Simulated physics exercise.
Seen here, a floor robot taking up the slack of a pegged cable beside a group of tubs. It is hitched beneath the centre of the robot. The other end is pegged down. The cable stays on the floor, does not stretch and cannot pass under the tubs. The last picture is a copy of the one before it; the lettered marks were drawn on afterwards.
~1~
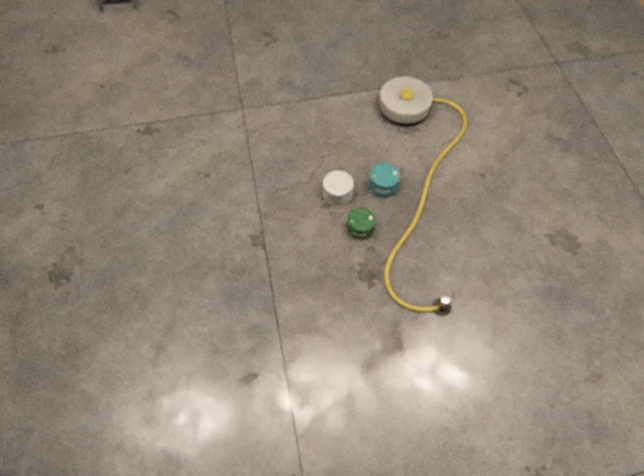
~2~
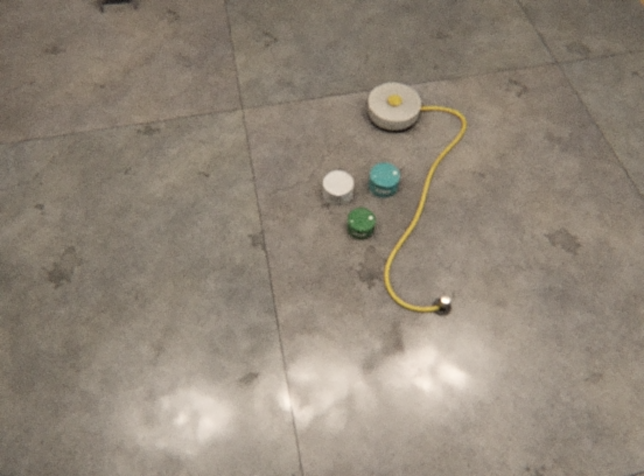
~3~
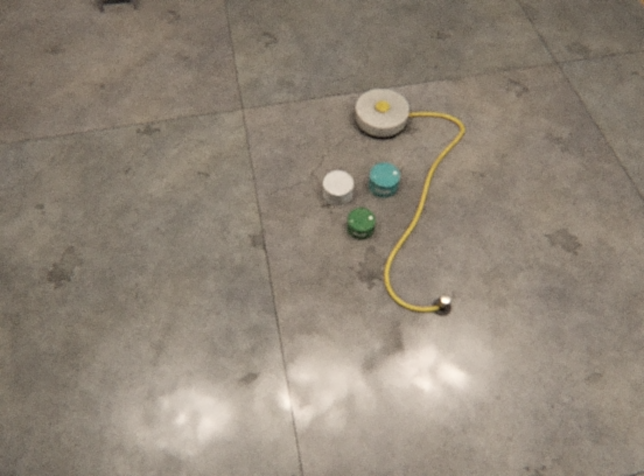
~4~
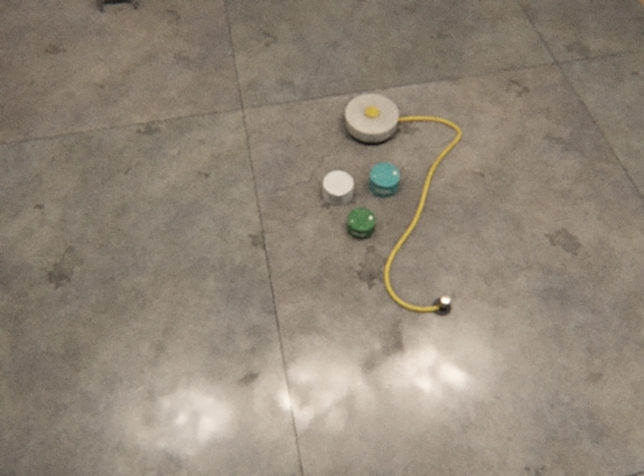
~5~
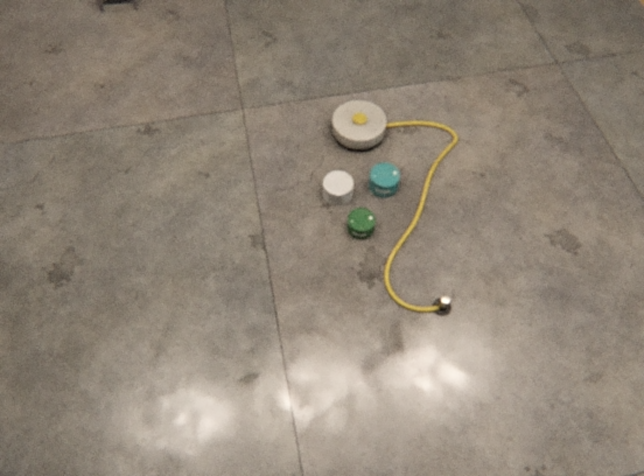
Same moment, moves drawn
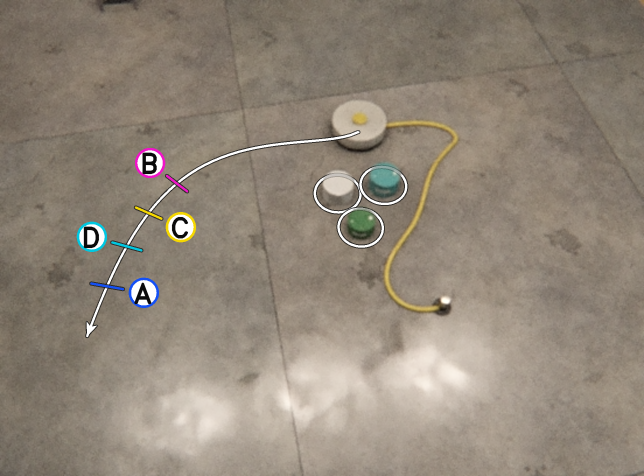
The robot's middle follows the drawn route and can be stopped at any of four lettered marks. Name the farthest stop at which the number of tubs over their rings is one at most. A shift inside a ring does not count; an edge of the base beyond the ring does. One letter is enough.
The farthest stop within the limit is C.
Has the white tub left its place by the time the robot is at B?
No.
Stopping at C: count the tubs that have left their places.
One.
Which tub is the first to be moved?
The turquoise one.
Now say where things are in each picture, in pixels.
Green tub (361, 224); robot (405, 101); peg (444, 303), in the first picture.
Robot (394, 107); turquoise tub (384, 180), in the second picture.
Robot (382, 114); peg (444, 303), in the third picture.
Robot (371, 119); turquoise tub (384, 180), in the fourth picture.
Robot (359, 126); peg (444, 303); white tub (338, 188); turquoise tub (384, 180), in the fifth picture.
On the marked copy, A at (107, 286); B at (177, 184); C at (149, 213); D at (127, 246); the route from (358, 132) via (189, 174) to (87, 336).
With C. Early on, robot (279, 138).
Further on, robot (199, 161).
At the end, robot (146, 207); turquoise tub (369, 195); one over the rings.
As for the rest, A has three over the rings; B is within the limit but short; D has three over the rings.
